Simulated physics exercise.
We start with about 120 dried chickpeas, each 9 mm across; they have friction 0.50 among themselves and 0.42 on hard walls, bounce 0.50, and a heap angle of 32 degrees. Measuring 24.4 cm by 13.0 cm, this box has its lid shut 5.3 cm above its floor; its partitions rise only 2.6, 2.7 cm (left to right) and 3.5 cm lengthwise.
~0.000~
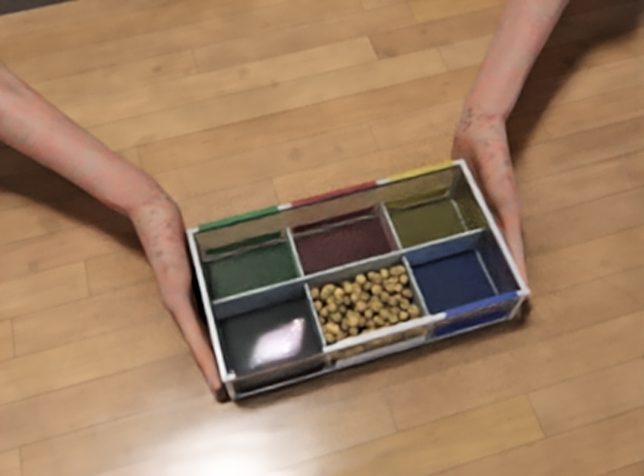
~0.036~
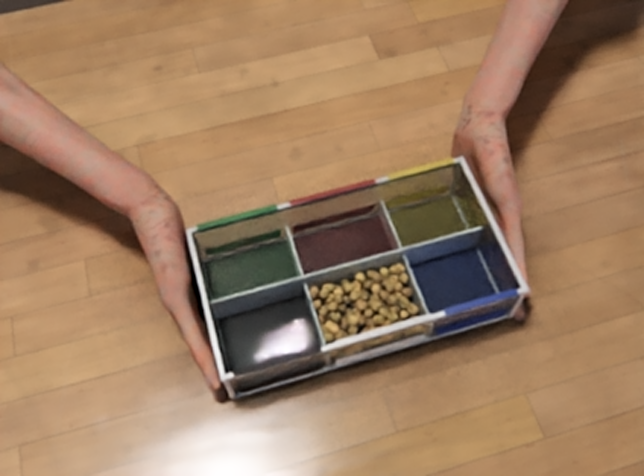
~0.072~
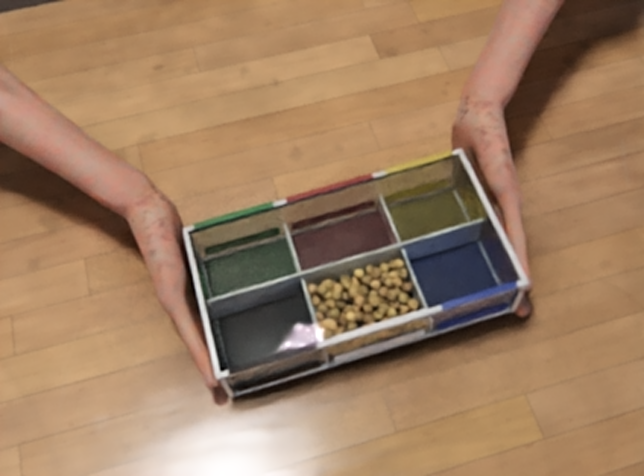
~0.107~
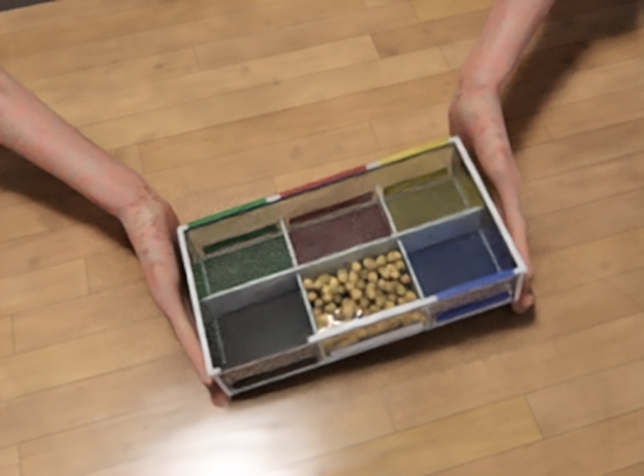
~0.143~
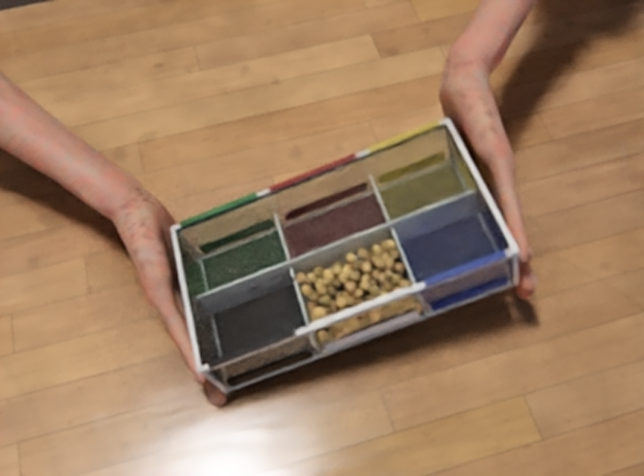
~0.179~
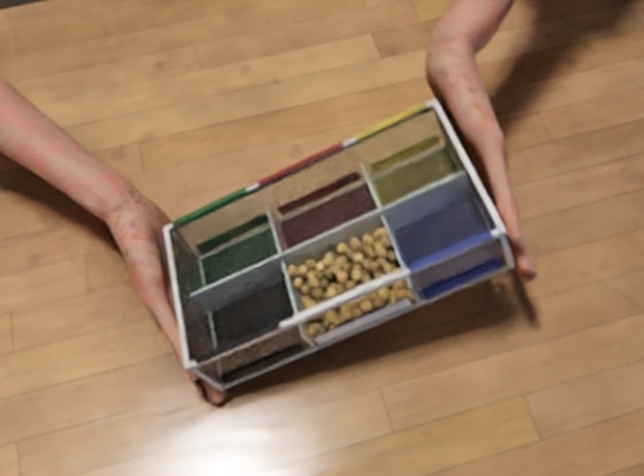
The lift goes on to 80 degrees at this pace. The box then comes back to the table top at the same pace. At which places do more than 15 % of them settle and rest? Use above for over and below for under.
Verdicts: Red compartment below, blue compartment below, green compartment above, yellow compartment below, white compartment above, black compartment above.
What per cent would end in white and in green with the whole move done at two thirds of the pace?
Final per cent - white: 45, green: 20.
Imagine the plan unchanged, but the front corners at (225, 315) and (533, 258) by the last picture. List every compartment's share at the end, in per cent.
Each compartment ends with, in per cent, red 5, blue 5, green 0, yellow 25, white 60 and black 0.
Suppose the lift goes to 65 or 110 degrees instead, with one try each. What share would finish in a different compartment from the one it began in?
About 35 and 95 per cent.
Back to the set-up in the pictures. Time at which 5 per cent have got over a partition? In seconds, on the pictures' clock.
0.55 s or so.
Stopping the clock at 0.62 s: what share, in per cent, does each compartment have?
Red 0 %, blue 0 %, green 5 %, yellow 0 %, white 70 %, black 20 %.
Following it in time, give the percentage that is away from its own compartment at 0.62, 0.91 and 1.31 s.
In order: 30, then 70, then 70.
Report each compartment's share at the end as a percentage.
Per cent by compartment - red 0, blue 0, green 30, yellow 0, white 30, black 40.
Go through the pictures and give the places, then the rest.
Box tilt 0 degrees, front corners at (227, 376) and (522, 291); white 100 %, in the first frame.
Box tilt 1 degrees, front corners at (225, 375) and (522, 289), in the second frame.
Box tilt 4 degrees, front corners at (221, 373) and (522, 282), lowest corner left back, in the third frame.
Box tilt 8 degrees, front corners at (213, 371) and (519, 269), lowest corner left back, in the fourth frame.
Box tilt 14 degrees, front corners at (202, 367) and (512, 250), lowest corner left back, in the fifth frame.
Box tilt 21 degrees, front corners at (190, 364) and (499, 230), lowest corner left back; white 100 %. The box's pace is about 175 degrees a second, in the sixth frame.
After 0.62 s, tilt 79 degrees; green 5 %, white 70 %, black 20 %.
After 0.91 s, tilt 33 degrees; green 30 %, white 30 %, black 40 %.
Then, at 1.31 s, tilt 0 degrees; green 30 %, white 30 %, black 40 %.
In the end, at 2.0 s, red 0 %, blue 0 %, green 30 %, yellow 0 %, white 30 %, black 40 %.
